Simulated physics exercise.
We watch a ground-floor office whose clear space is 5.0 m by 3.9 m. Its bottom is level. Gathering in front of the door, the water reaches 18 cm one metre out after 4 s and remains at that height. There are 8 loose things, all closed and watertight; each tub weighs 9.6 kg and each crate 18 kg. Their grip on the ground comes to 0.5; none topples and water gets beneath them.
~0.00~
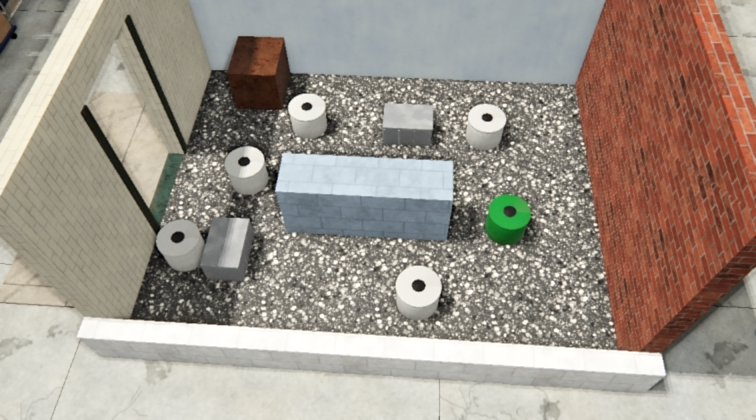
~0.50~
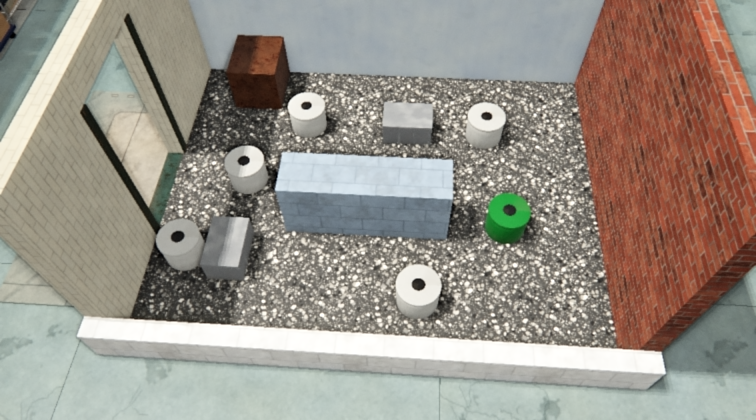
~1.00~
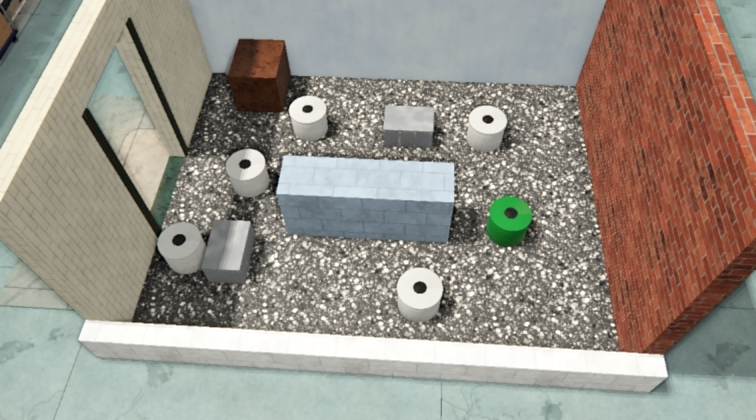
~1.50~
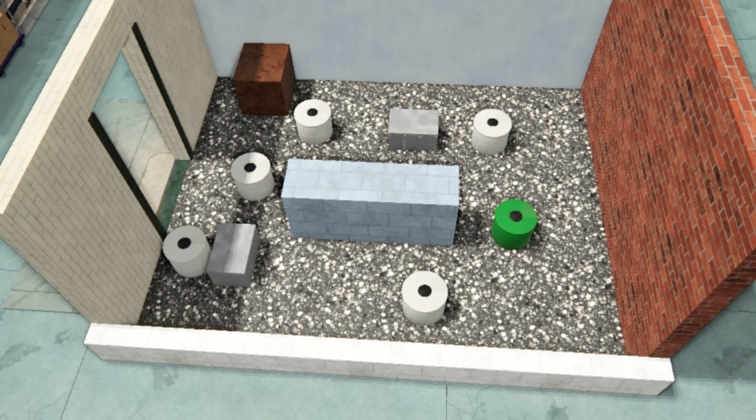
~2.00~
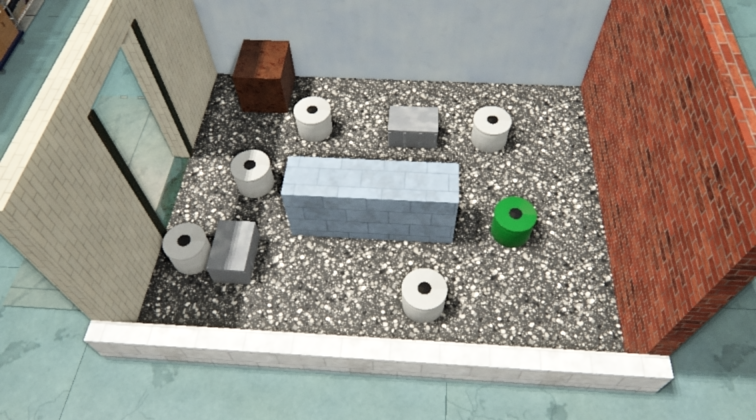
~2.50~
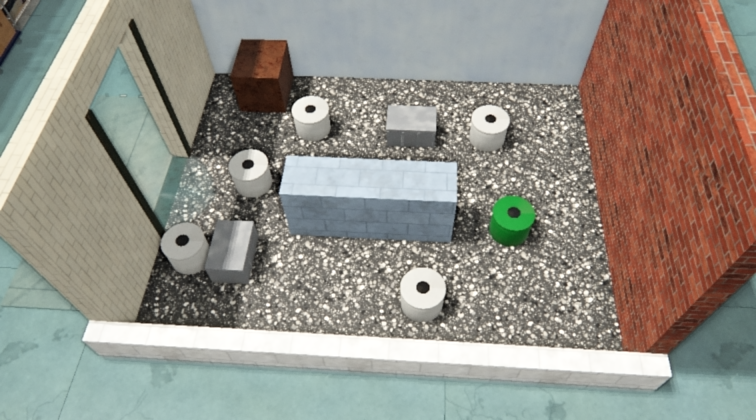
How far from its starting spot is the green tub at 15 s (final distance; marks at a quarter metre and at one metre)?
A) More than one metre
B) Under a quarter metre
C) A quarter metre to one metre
A quarter metre to one metre (C).
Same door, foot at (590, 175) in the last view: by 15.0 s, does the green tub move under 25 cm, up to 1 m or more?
Then the green tub is pushed slightly.
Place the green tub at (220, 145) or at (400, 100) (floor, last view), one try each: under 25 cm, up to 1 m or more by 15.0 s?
Try one: Negligible displacement; try two: Large displacement.
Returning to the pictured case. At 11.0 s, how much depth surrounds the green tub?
Roughly 4 cm.
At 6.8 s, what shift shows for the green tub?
By that time, close to 0 cm.
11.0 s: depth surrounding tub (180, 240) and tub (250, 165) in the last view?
Around 6 cm and 5 cm.
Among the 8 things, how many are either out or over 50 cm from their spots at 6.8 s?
It comes to 2.
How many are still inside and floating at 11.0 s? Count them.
Count at that moment: 2.
After 3.5 s the green tub is near (514, 213), 0.0 m from its start, aground; 0 afloat.
After 6.8 s the green tub is near (514, 213), 0.0 m from its start, aground; 1 afloat.
After 11.0 s the green tub is near (514, 213), 0.0 m from its start, aground; 2 afloat.
After 15.0 s the green tub is near (482, 192), 0.4 m from its start, afloat; 7 afloat.
